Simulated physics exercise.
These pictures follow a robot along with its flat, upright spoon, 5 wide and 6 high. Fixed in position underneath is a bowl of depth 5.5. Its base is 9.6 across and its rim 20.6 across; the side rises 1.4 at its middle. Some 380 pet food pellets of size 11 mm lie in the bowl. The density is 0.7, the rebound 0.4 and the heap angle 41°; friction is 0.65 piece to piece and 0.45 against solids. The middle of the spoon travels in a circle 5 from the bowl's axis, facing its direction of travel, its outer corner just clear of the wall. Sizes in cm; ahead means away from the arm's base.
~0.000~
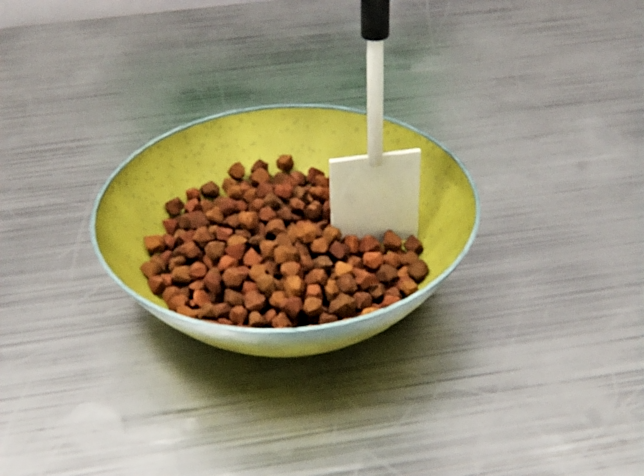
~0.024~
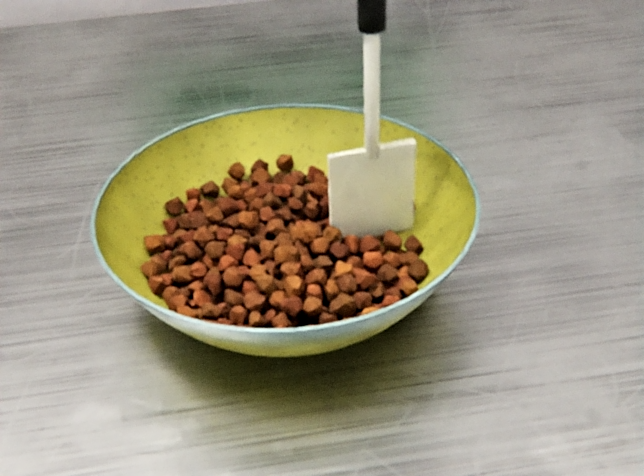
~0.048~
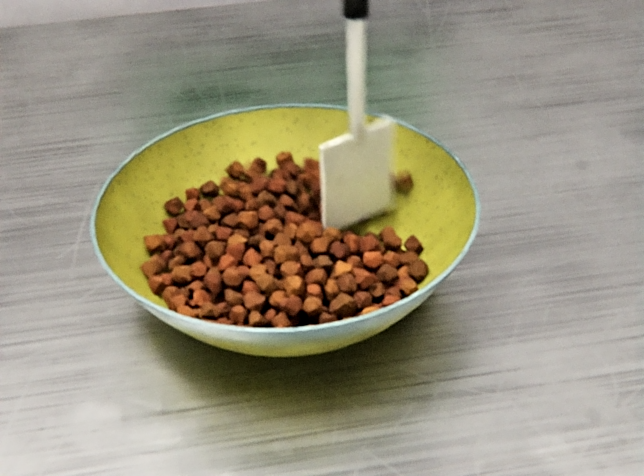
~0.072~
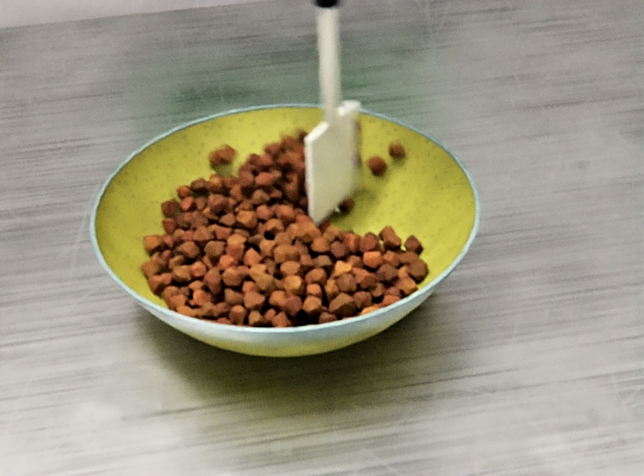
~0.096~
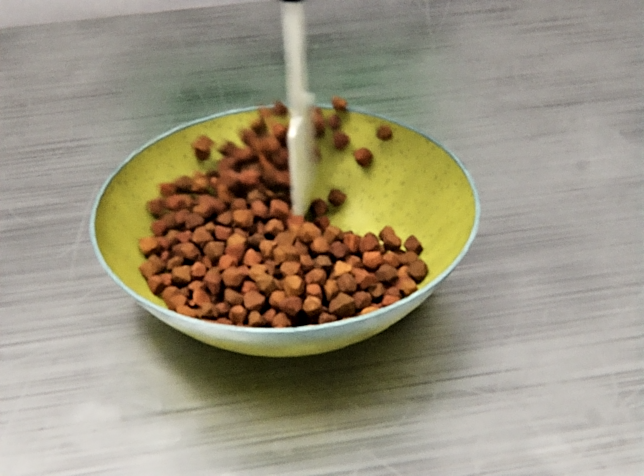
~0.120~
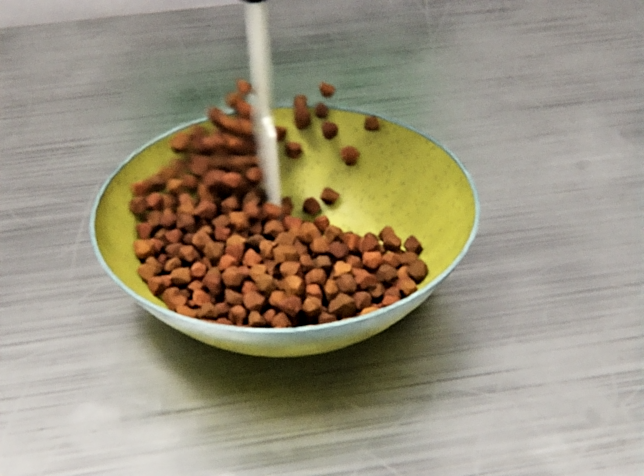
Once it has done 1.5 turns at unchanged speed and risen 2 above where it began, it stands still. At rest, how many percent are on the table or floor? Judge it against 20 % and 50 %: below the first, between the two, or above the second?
Between 20 and 50 %.
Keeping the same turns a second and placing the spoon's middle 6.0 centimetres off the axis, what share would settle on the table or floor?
It would be close to 15 per cent then.
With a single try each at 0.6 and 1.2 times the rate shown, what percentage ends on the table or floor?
First try close to 10, second close to 35, in per cent.
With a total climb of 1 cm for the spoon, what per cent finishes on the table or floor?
I'd put it at about 35 per cent.
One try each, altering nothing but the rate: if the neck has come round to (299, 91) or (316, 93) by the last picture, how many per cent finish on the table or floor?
About 20 per cent, then about 15 per cent.
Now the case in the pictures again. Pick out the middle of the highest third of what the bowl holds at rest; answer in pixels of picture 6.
I'd say close to (314, 234).
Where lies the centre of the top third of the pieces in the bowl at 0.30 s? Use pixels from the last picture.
Centre of upper third: Approx. (321, 295) px.
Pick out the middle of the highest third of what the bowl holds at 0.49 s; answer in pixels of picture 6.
Close to pixel (333, 219).
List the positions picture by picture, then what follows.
Spoon neck at (375, 131), 0° round; upper third of the load around (274, 244), from x 150 to 420, top at y 160; 380 in the bowl, in the first picture.
Spoon neck at (372, 124), 7° round; upper third of the load around (276, 242), from x 150 to 420, top at y 160, in the second picture.
Spoon neck at (357, 109), 26° round; upper third of the load around (276, 233), from x 150 to 420, top at y 155, in the third picture.
Spoon neck at (330, 96), 49° round; upper third of the load around (275, 215), from x 150 to 415, top at y 125, in the fourth picture.
Spoon neck at (298, 90), 71° round; upper third of the load around (258, 204), from x 150 to 415, top at y 105, in the fifth picture.
Spoon neck at (263, 91), 94° round; upper third of the load around (236, 194), from x 140 to 415, top at y 90; 379 in the bowl, 1 in flight or on the tool, in the sixth picture.
By 0.30 s, 265° round, highest piece 11 above the table; 311 in the bowl, 21 on the table or floor, 48 in flight or on the tool.
By 0.49 s, 76° round, highest piece 8 above the table; 260 in the bowl, 99 on the table or floor, 21 in flight or on the tool.
By 0.78 s, 180° round, highest piece 6 above the table; 258 in the bowl, 122 on the table or floor.
By 1.48 s, 180° round, highest piece 6 above the table; 258 in the bowl, 122 on the table or floor.
Final count, 258 in the bowl, 122 on the table or floor. That is 32 % on the table or floor.
